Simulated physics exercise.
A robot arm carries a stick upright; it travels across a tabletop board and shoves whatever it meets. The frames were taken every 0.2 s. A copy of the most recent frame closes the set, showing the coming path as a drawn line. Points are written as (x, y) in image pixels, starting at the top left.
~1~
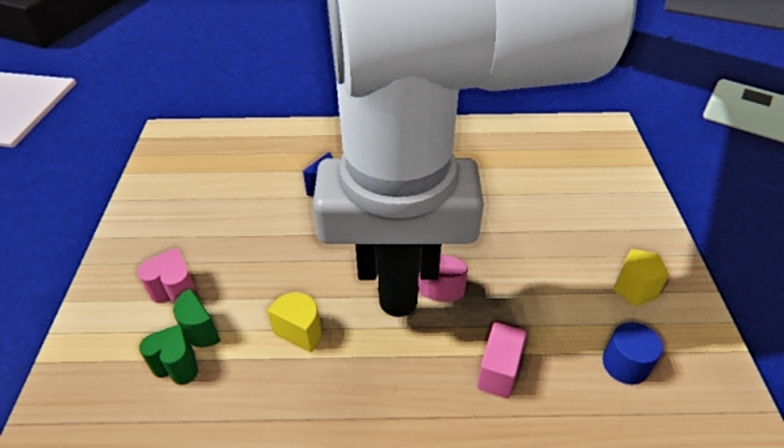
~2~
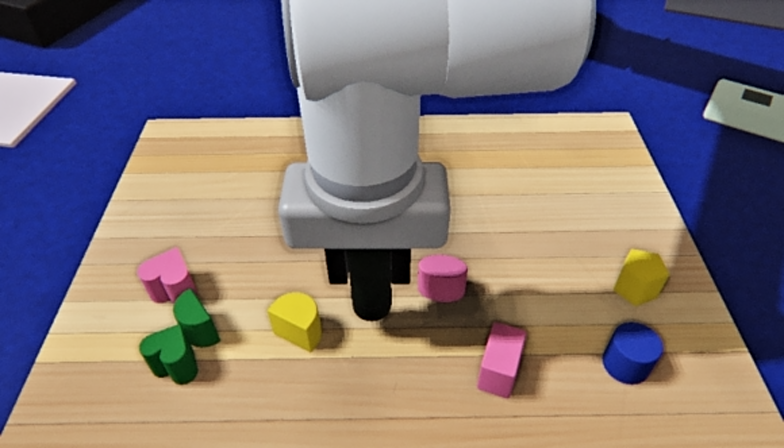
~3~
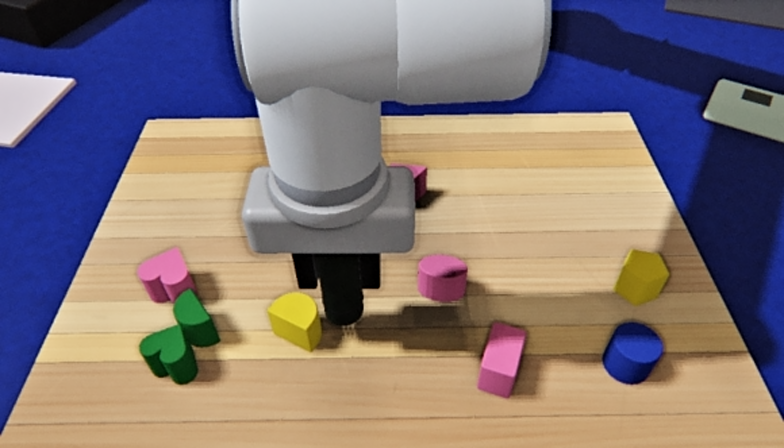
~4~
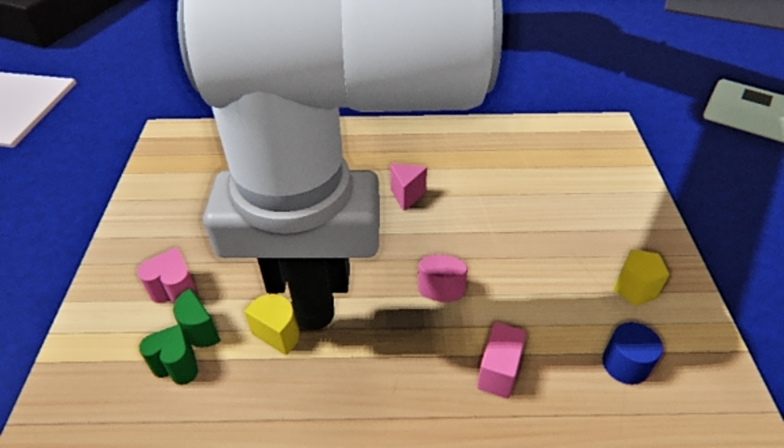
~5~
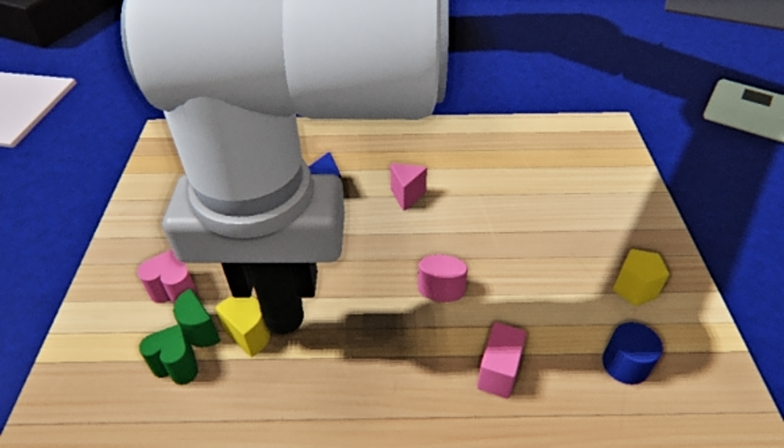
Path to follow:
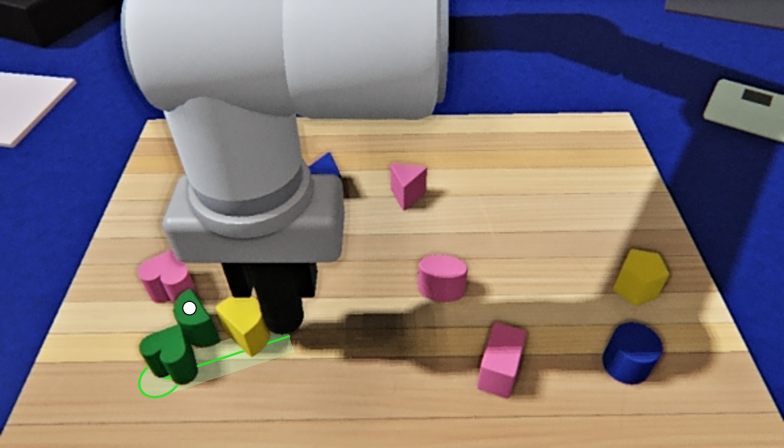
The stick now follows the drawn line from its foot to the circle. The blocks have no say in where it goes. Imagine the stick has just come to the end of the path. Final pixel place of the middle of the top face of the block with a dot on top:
It sits at (156, 301).
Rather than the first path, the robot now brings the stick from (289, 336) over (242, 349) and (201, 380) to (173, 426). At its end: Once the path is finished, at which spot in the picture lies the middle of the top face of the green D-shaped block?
In the picture, that point is around (166, 306).
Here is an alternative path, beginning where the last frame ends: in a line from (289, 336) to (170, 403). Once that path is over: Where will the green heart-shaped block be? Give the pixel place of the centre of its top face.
Answer: (136, 350).
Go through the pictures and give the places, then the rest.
In the first picture, tip of the stick (398, 302), middles of tops, pink heart-shaped block (165, 267), green heart-shaped block (165, 343), green D-shaped block (189, 308), yellow D-shaped block (295, 308).
In the second picture, stick (372, 307), nothing pushed.
In the third picture, stick (344, 311), nothing pushed.
In the fourth picture, stick (315, 315), yellow D-shaped block (272, 310).
In the fifth picture, stick (285, 319), pink heart-shaped block (165, 267), green heart-shaped block (165, 343), green D-shaped block (189, 308), yellow D-shaped block (242, 310).
The line goes in a line from (289, 336) to (160, 378); the dot is on the green D-shaped block.
What follows on the original path. One third of the way, stick (241, 333); green heart-shaped block (158, 345), turned 25° anticlockwise; green D-shaped block (177, 309), turned 35° clockwise; yellow D-shaped block (205, 312), turned 40° clockwise.
Two thirds of the way, stick (196, 347); green heart-shaped block (145, 346), turned 35° anticlockwise; green D-shaped block (160, 301), turned 70° clockwise; yellow D-shaped block (182, 311), turned 80° clockwise.
At the end, stick (150, 361); pink heart-shaped block unmoved; green heart-shaped block (103, 351); green D-shaped block (156, 301), turned 90° clockwise; yellow D-shaped block (178, 313), turned 95° clockwise.
